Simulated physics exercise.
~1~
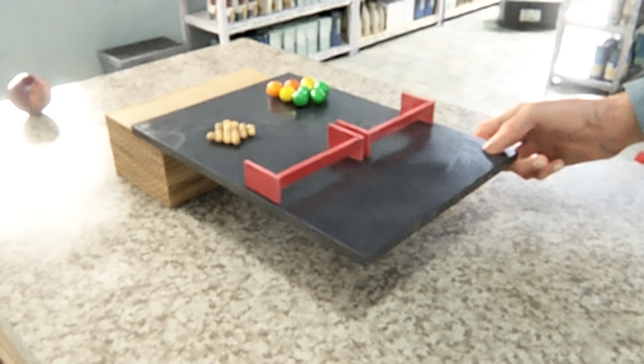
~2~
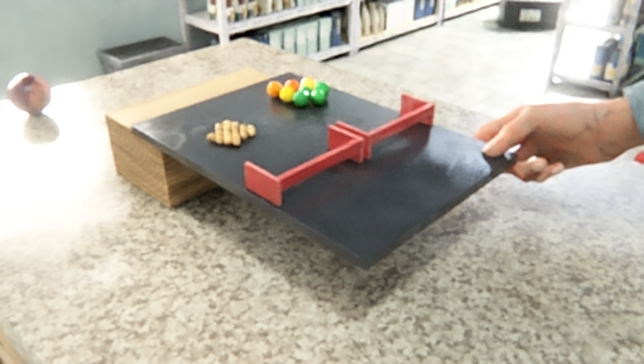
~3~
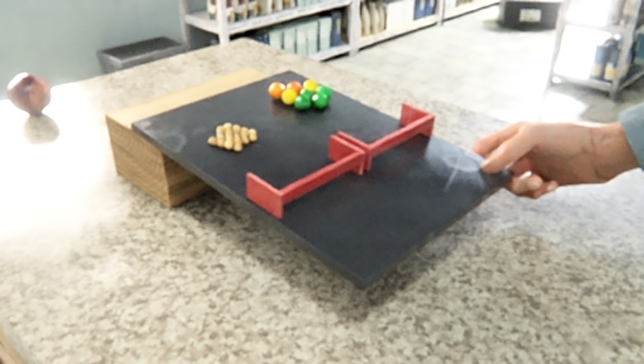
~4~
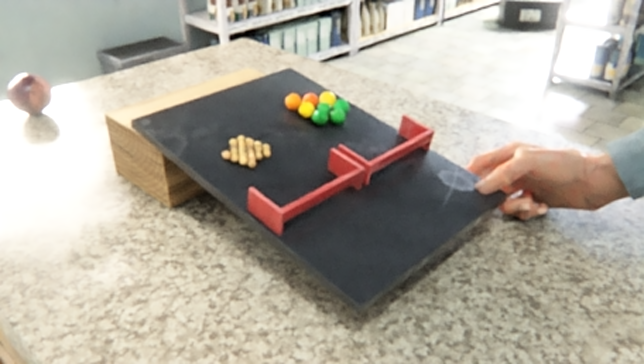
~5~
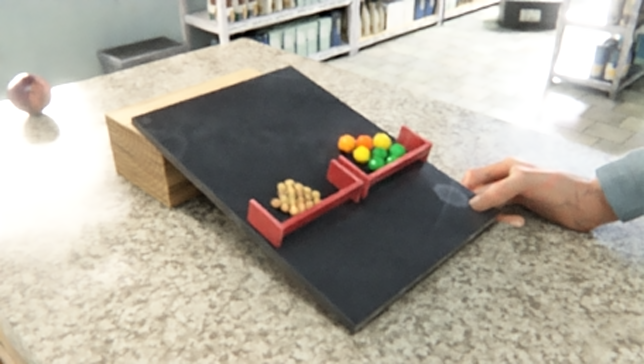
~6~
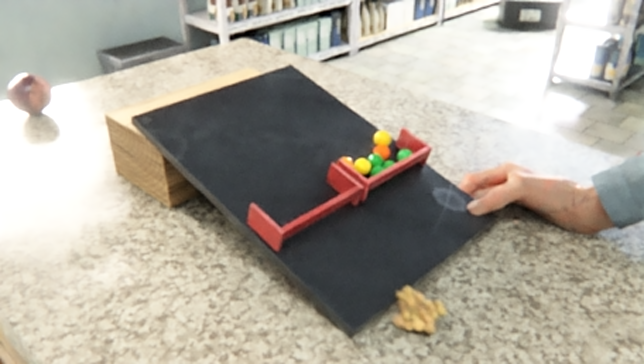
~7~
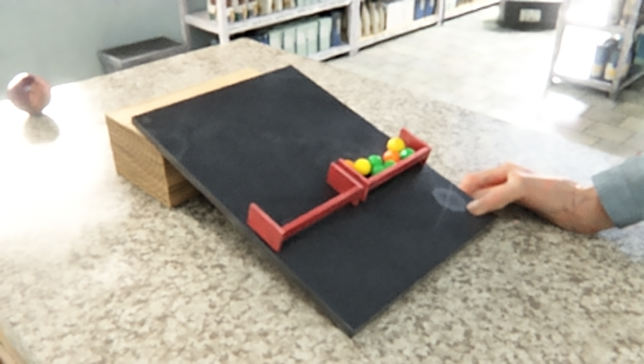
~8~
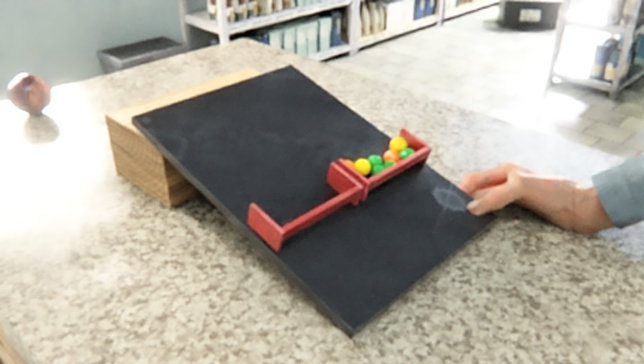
A hand lowers a board, tan pieces slip under a red strip, and balls stay caught.
